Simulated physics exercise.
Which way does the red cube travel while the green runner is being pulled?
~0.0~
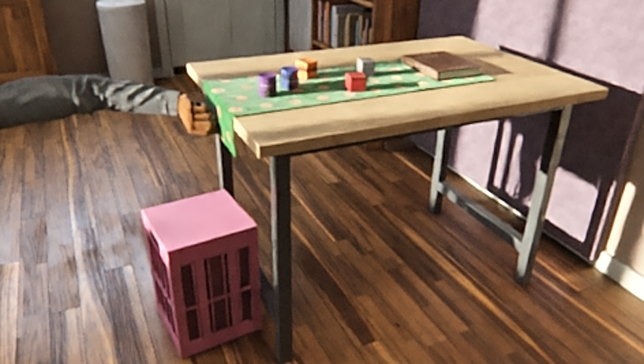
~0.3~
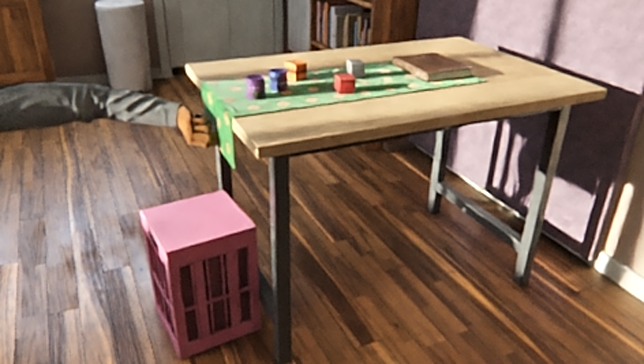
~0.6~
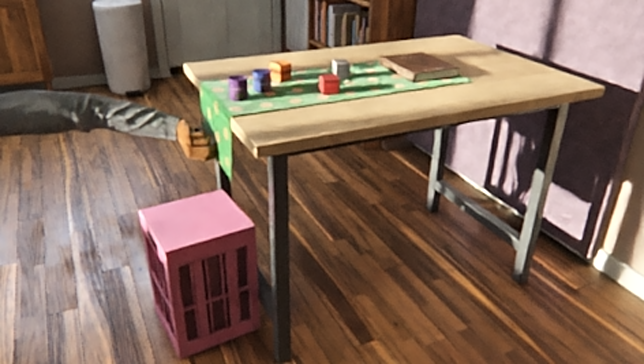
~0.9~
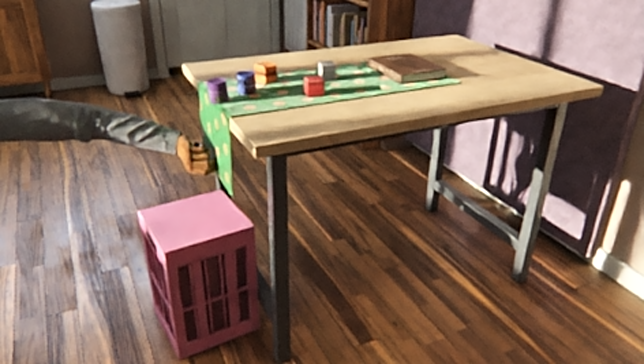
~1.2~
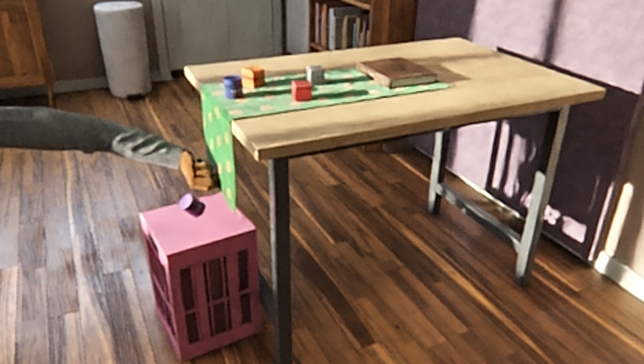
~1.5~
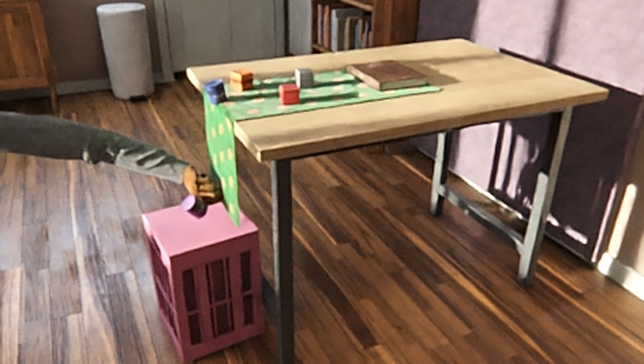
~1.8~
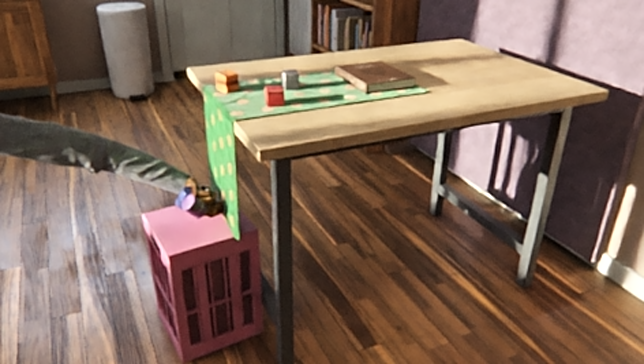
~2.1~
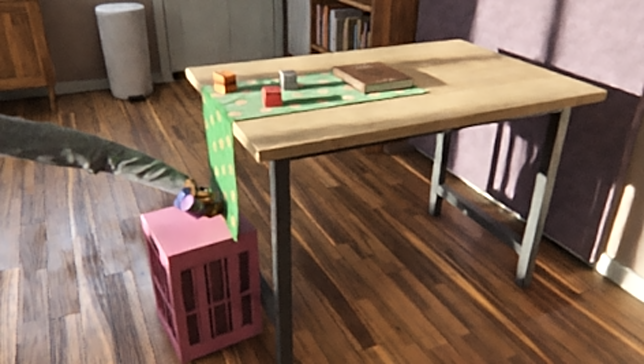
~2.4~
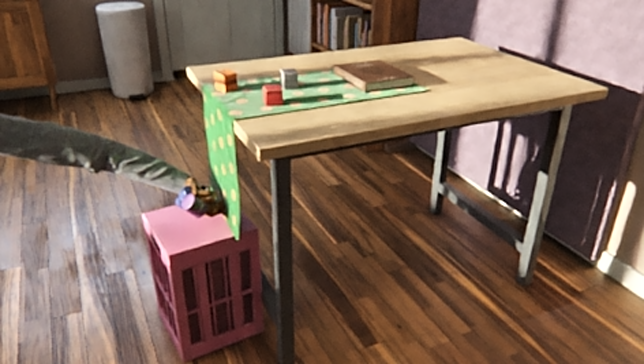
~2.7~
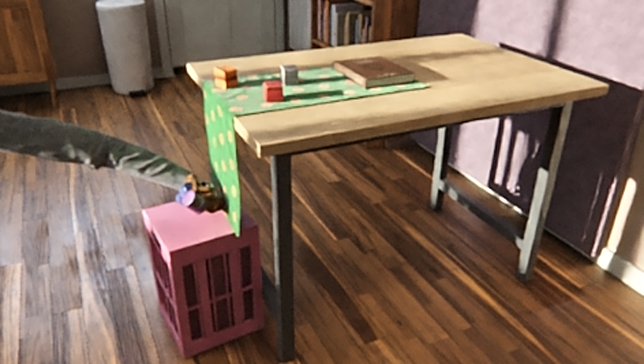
The red cube moves to the left, riding along with the cloth towards the end of the desk where the hand is pulling.
